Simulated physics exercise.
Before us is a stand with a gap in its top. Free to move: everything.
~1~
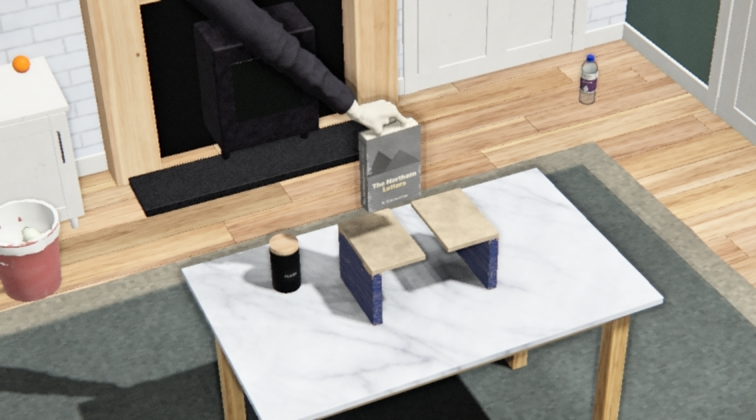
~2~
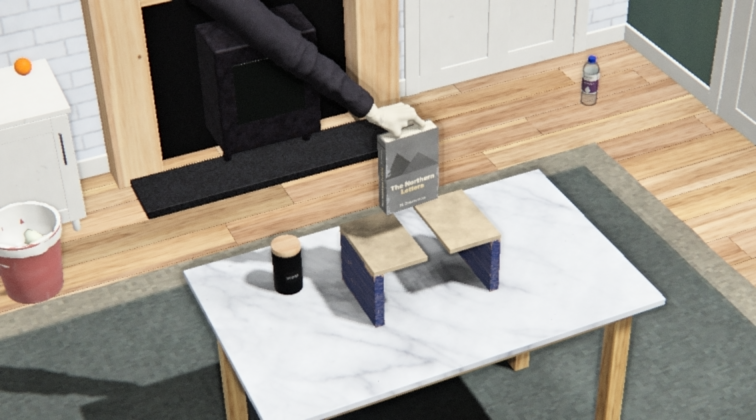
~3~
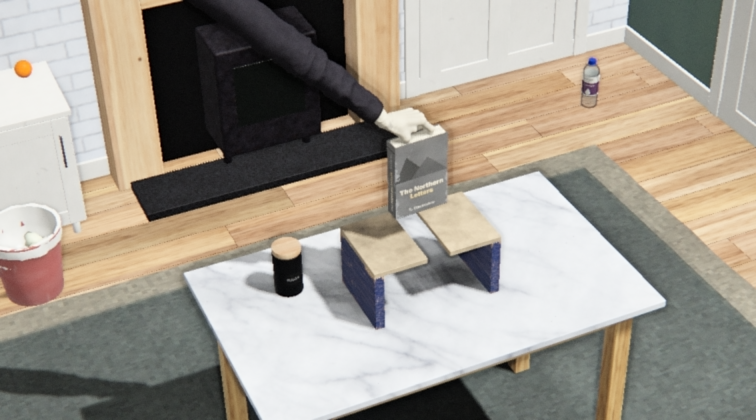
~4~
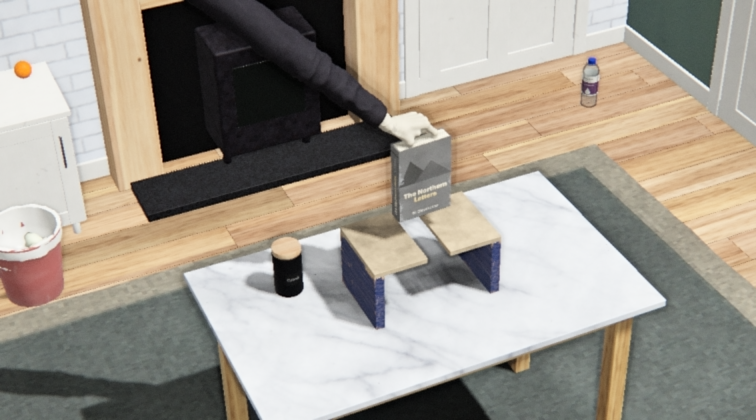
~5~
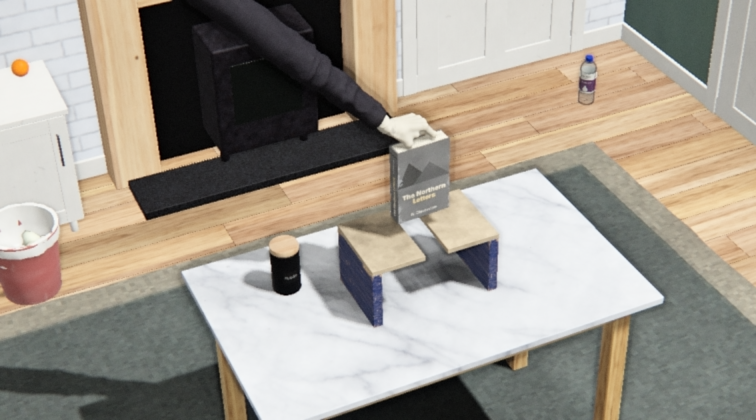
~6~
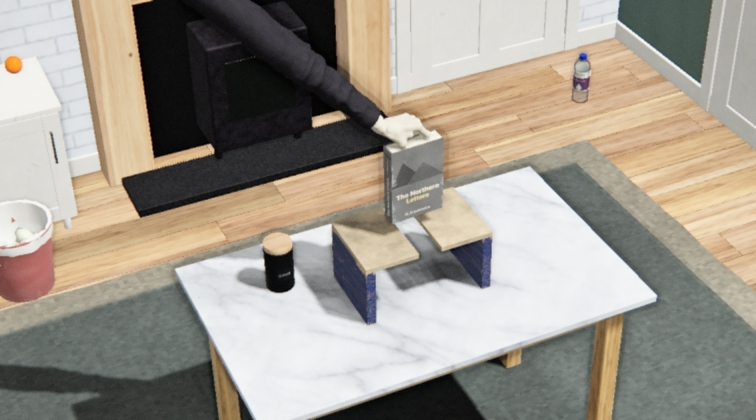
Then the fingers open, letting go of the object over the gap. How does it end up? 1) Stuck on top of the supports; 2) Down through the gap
Option 1: Stuck on top of the supports.
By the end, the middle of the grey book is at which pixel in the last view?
At about (414, 192).
Then, 0.32 s on from there, grey book shifted a little near (414, 192).
Then, 0.66 s on from there, grey book resting near (414, 192).
In the end, moved from the start, grey book; black jar unmoved. At the end, from the last picture's camera, grey book near (414, 192). The book stays on top.
